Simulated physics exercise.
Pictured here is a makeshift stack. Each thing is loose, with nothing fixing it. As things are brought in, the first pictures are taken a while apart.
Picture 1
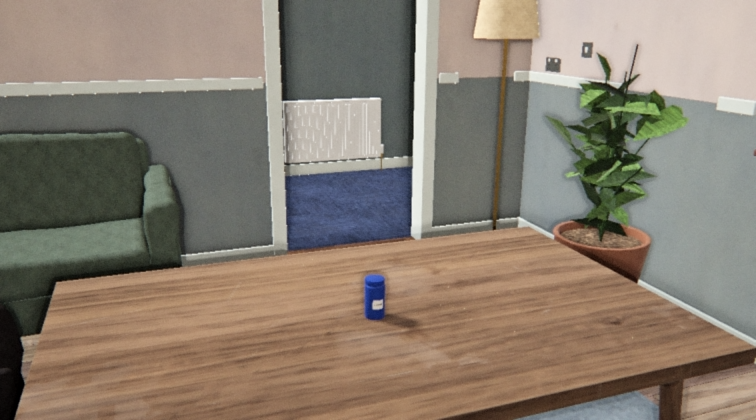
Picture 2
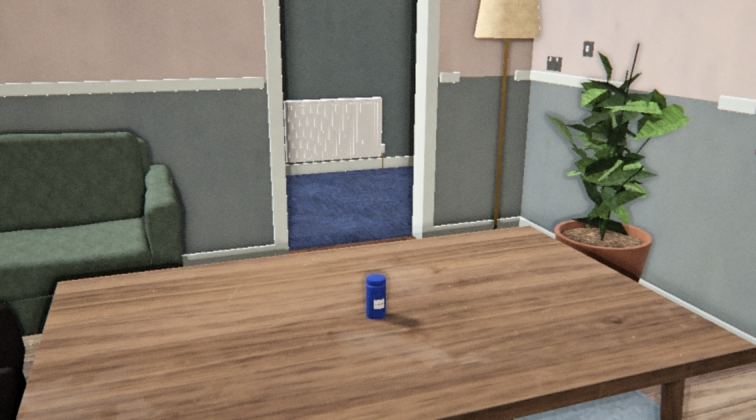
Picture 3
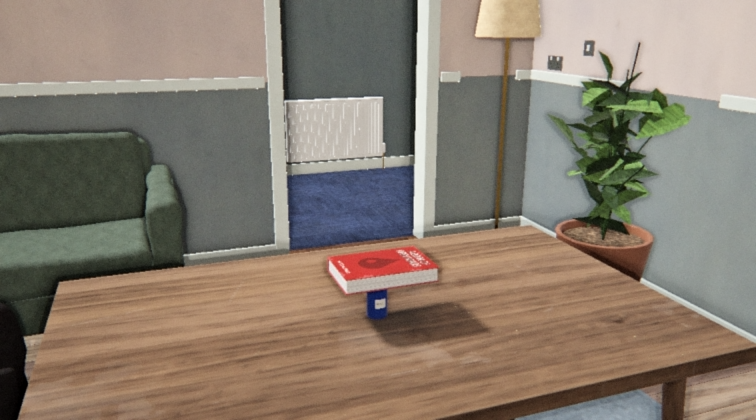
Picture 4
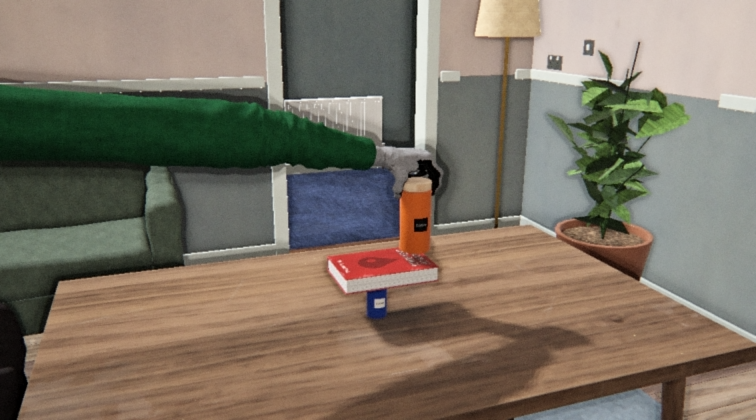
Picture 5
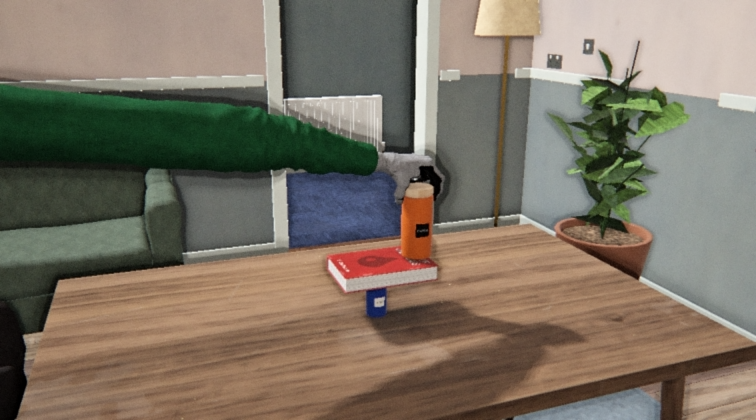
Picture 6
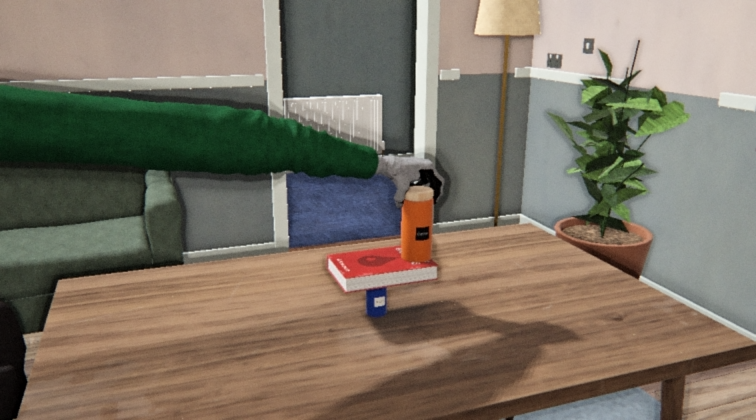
At first, a small blue shaker stands alone on a wooden table. Then a red book lies flat across its top, and an arm in a green sleeve reaches in from the left, holding an orange jar over the book's right side. The hand lowers the jar slightly onto the book and keeps hold.
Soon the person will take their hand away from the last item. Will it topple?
Yes.
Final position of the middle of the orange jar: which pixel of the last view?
I'd say around (468, 291) in the last view.
Then, 0.40 s on from there, orange jar now fallen; red book turned 64° from how it was put.
Then, 1.00 s on from there, red book turned 49° from how it was put; blue shaker turned 27° from how it was put.
Then, 1.30 s on from there, red book now fallen; blue shaker on its side.
In the end, fallen, orange jar and red book; toppled in the stack, blue shaker. At the end, from the last picture's camera, orange jar near (468, 291). The stack comes apart.
